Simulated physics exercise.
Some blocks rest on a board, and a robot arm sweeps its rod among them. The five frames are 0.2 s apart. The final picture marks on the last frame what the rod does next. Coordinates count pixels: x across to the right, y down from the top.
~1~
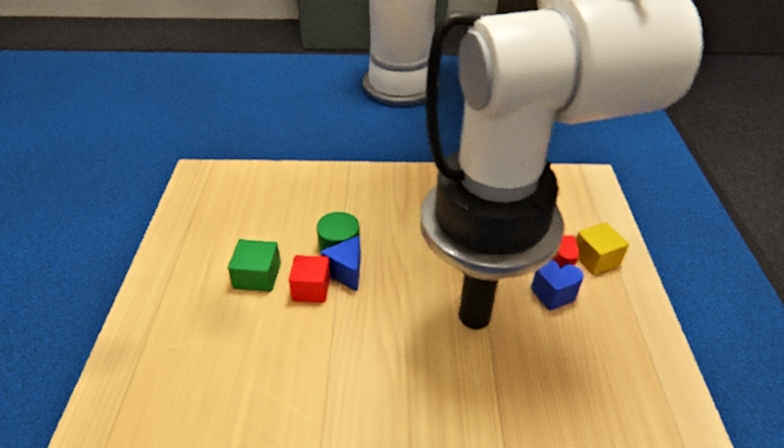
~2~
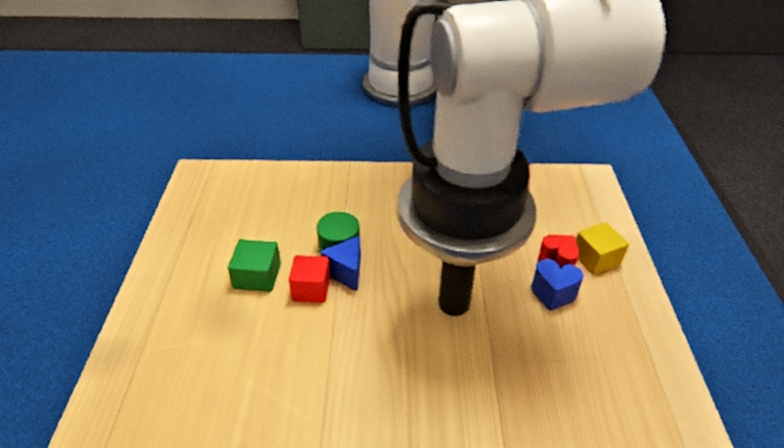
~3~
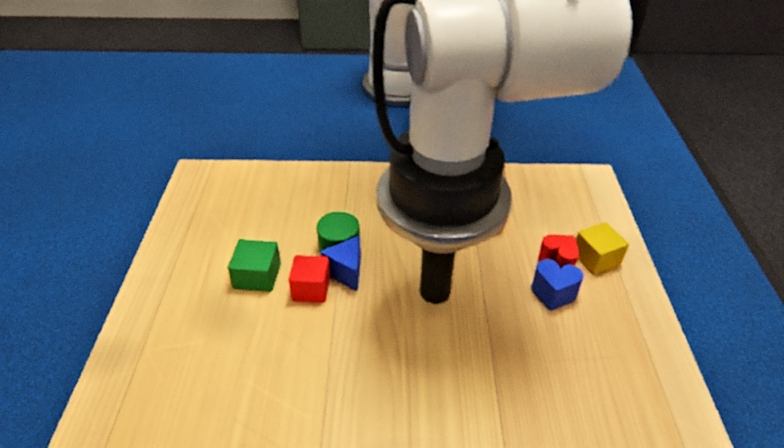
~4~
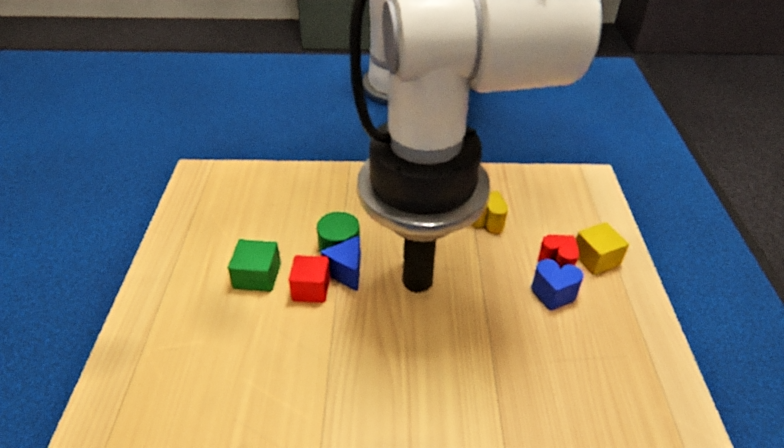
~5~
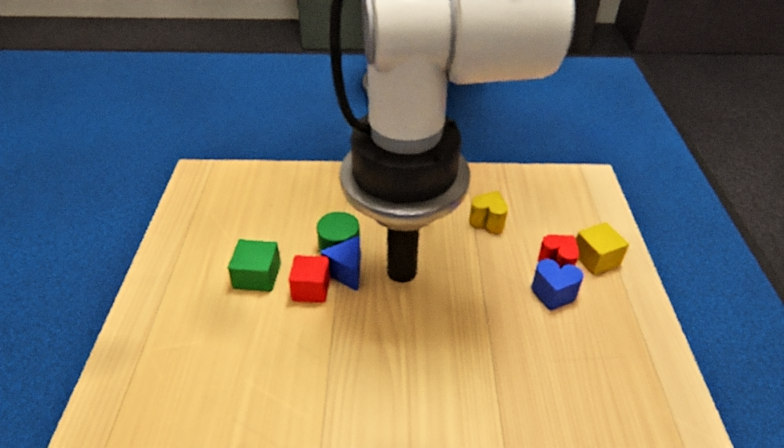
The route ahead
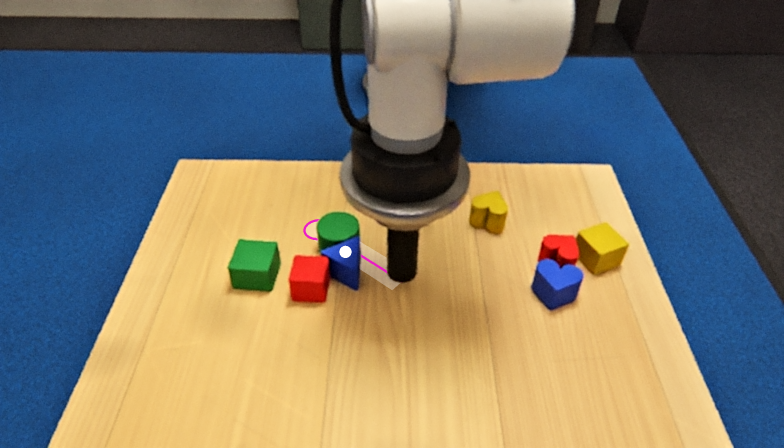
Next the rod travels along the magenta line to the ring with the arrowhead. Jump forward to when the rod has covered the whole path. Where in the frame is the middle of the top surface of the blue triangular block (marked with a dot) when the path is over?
In the picture, it is at (328, 244).
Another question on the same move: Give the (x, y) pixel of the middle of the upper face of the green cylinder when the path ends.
Put as a pixel place, it's (285, 201).
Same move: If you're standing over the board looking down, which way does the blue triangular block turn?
Answer: Against the clock.
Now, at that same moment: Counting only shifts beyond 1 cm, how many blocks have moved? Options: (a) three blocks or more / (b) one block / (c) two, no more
I'll go with c - two, no more.
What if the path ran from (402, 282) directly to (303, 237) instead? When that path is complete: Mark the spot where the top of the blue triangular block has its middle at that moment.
Its top centre lands on (303, 242).
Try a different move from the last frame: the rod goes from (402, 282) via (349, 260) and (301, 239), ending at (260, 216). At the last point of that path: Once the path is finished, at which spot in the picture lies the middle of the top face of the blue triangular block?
It sits at (300, 243).
Path on the board, from (402, 282) directly to (318, 229); the dot is on the blue triangular block.
What follows on the original path. One third of the way, rod (372, 253); nothing pushed yet.
Two thirds of the way, rod (344, 236); red square (307, 270); green cylinder (313, 213); blue triangular block (329, 245), turned 45° anticlockwise.
At the end, rod (317, 220); green square in place; red square (307, 270); green cylinder (285, 201); blue triangular block (329, 244), turned 50° anticlockwise.
